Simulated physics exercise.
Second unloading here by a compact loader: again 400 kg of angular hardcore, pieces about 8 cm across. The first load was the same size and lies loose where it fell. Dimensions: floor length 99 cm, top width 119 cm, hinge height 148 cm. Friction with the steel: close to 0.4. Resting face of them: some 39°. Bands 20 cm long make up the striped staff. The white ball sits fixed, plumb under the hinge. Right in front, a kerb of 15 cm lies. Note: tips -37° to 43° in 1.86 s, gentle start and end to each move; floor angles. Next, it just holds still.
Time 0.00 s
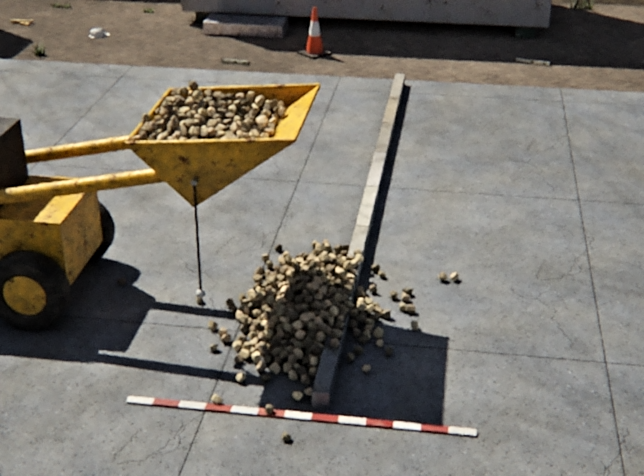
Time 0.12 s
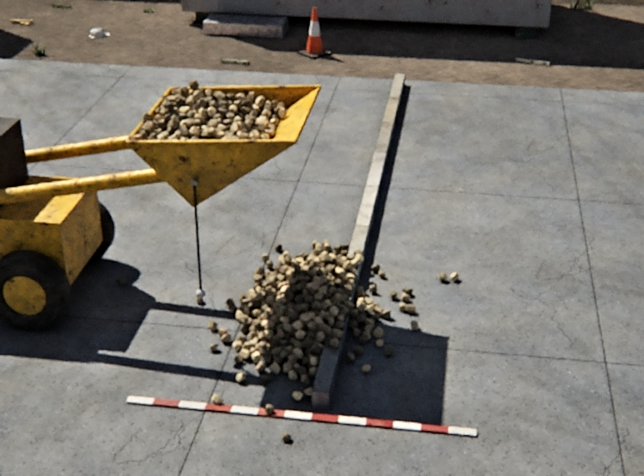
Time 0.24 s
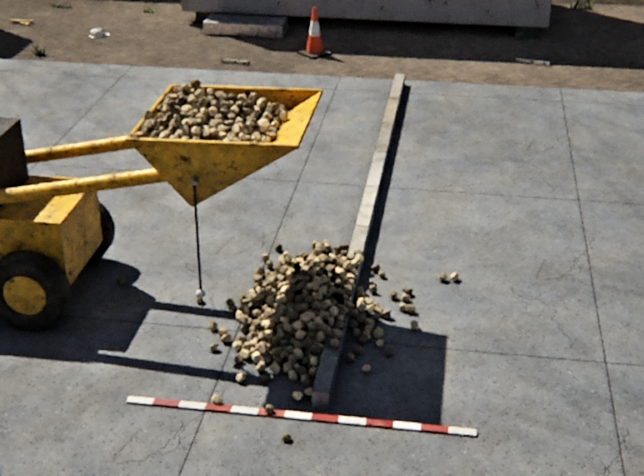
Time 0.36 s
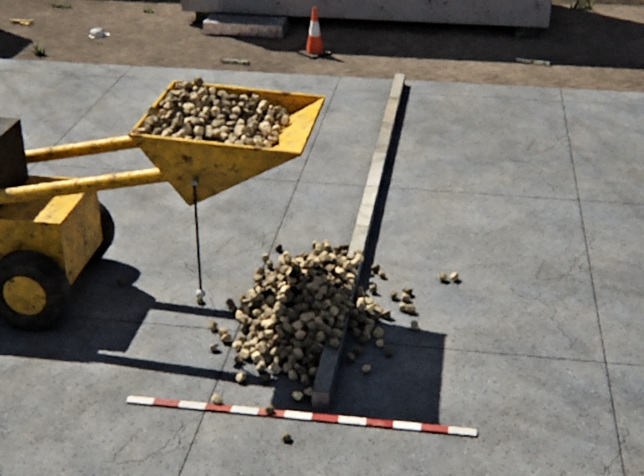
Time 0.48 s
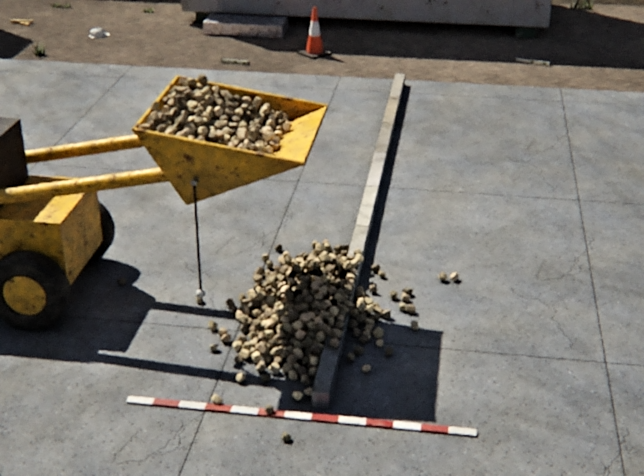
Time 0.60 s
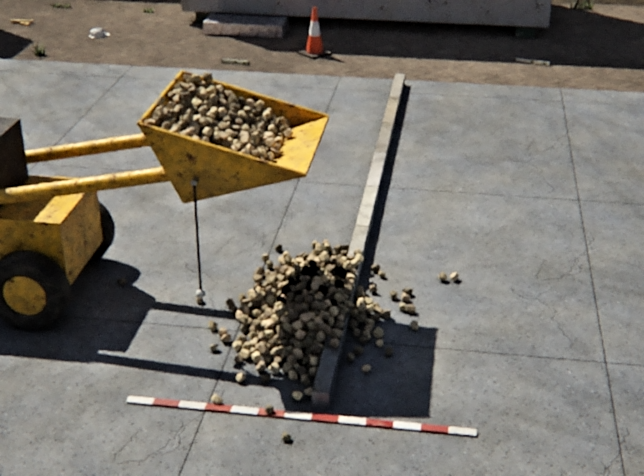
A small yellow loader held a bucket of stones above a loose stone pile lying mostly on the near side of a kerb, then slowly tilted the bucket's front edge downward, the stones shifting slightly inside.
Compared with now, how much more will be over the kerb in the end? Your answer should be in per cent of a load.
Close to 48 parts in a hundred.
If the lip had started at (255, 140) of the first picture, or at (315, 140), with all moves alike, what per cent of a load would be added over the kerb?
First place: Roughly 5 %; second place: Roughly 75 %.
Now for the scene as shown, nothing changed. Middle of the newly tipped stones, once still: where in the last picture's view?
Middle: Approx. (340, 299) px.
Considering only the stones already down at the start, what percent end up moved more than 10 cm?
Close to 10 per cent.
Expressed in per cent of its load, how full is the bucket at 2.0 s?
35 %.
After 1.4 s the floor is at 31°; in per cent of one load, 100 in the bucket, 94 on this side of the kerb, 7 over the kerb; the foremost stones are at (417, 304).
After 2.0 s the floor is at 43°; in per cent of one load, 35 in the bucket, 156 on this side of the kerb, 10 over the kerb; the foremost stones are at (417, 304).
After 2.3 s the floor is at 43°; in per cent of one load, 4 in the bucket, 161 on this side of the kerb, 36 over the kerb; the foremost stones are at (434, 317).
After 5.0 s the floor is at 43°; in per cent of one load, 0 in the bucket, 146 on this side of the kerb, 55 over the kerb; the foremost stones are at (468, 344). Net gain over the kerb, 48.
